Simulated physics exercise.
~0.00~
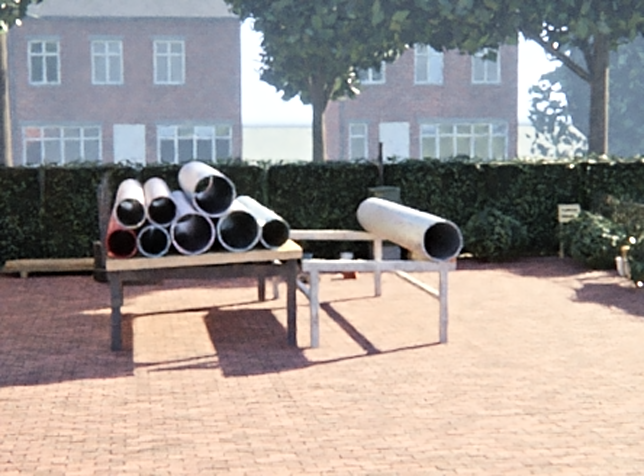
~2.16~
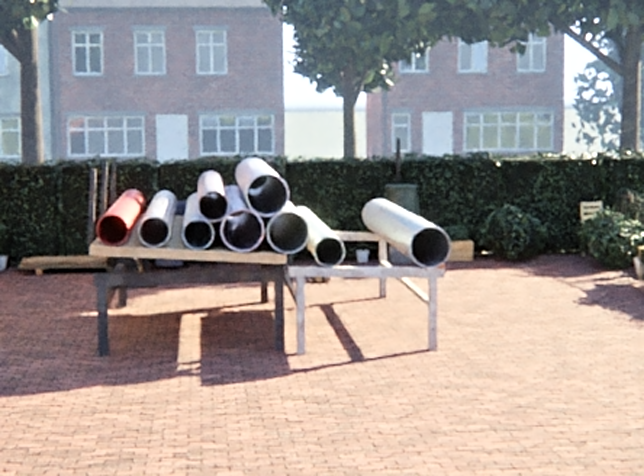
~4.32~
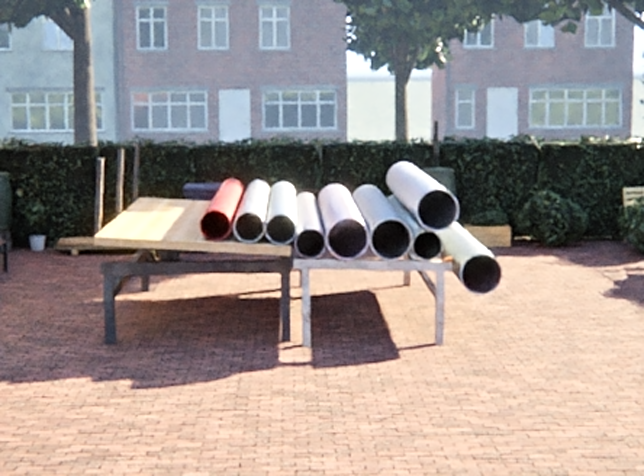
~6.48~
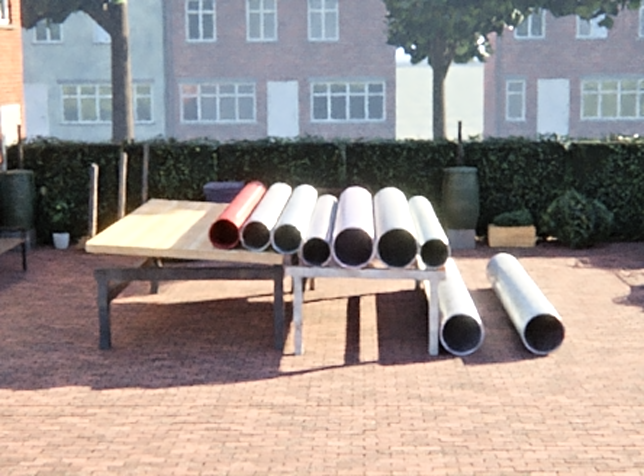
The clip opens on a sunlit brick yard, where metal pipes are heaped on a wooden-topped table, with one more lying on a pale rack to the right. As the view drifts sideways, the pile spreads rightward and a red pipe shows clearly at its left end. The pipes then roll across onto the rack, crowding together, and one tips over the far right end while another rides on top. Finally, two silver pipes lie on the bricks at the right, while the rest sit in a row, the red one still on the tilted tabletop.
